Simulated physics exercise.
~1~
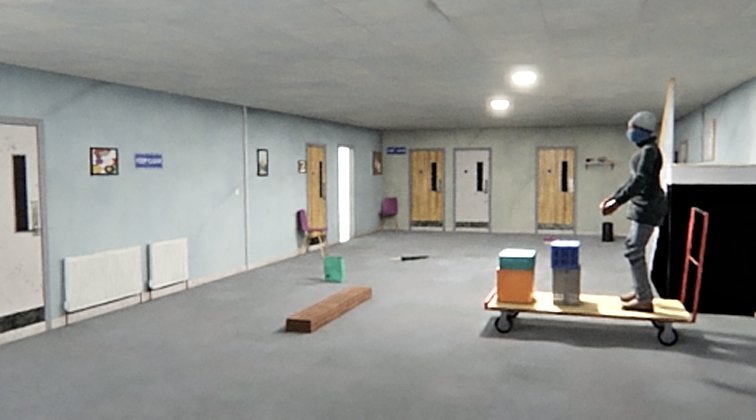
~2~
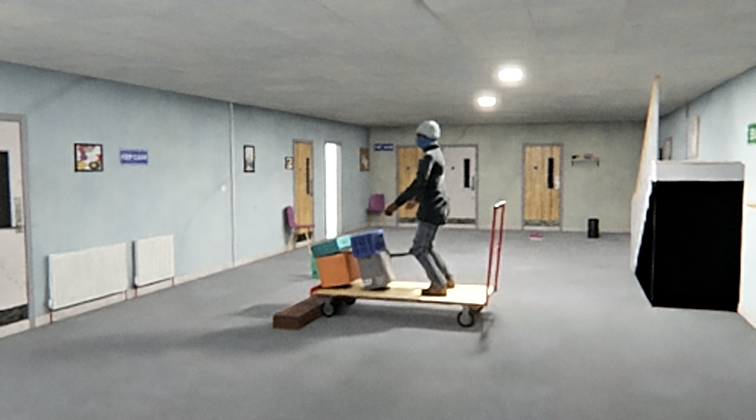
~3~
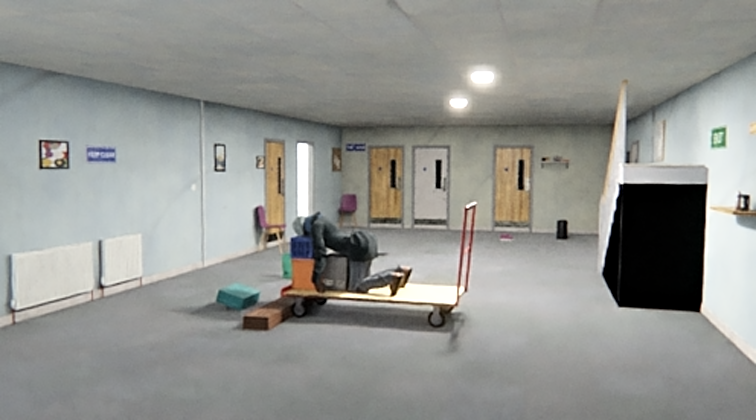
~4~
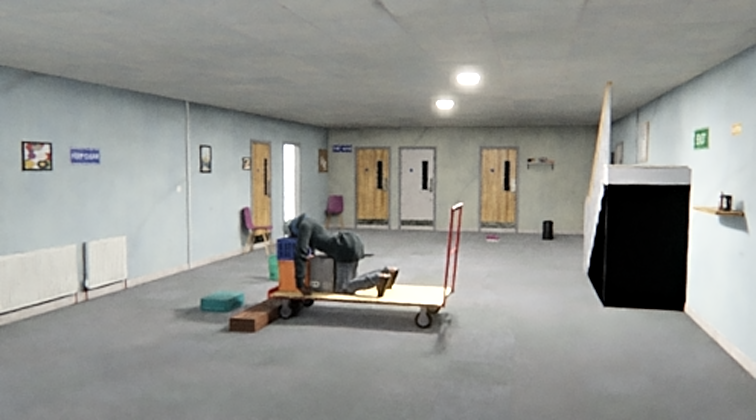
In a hallway, a cart hits a kerb, toppling its rider onto boxes as one falls.
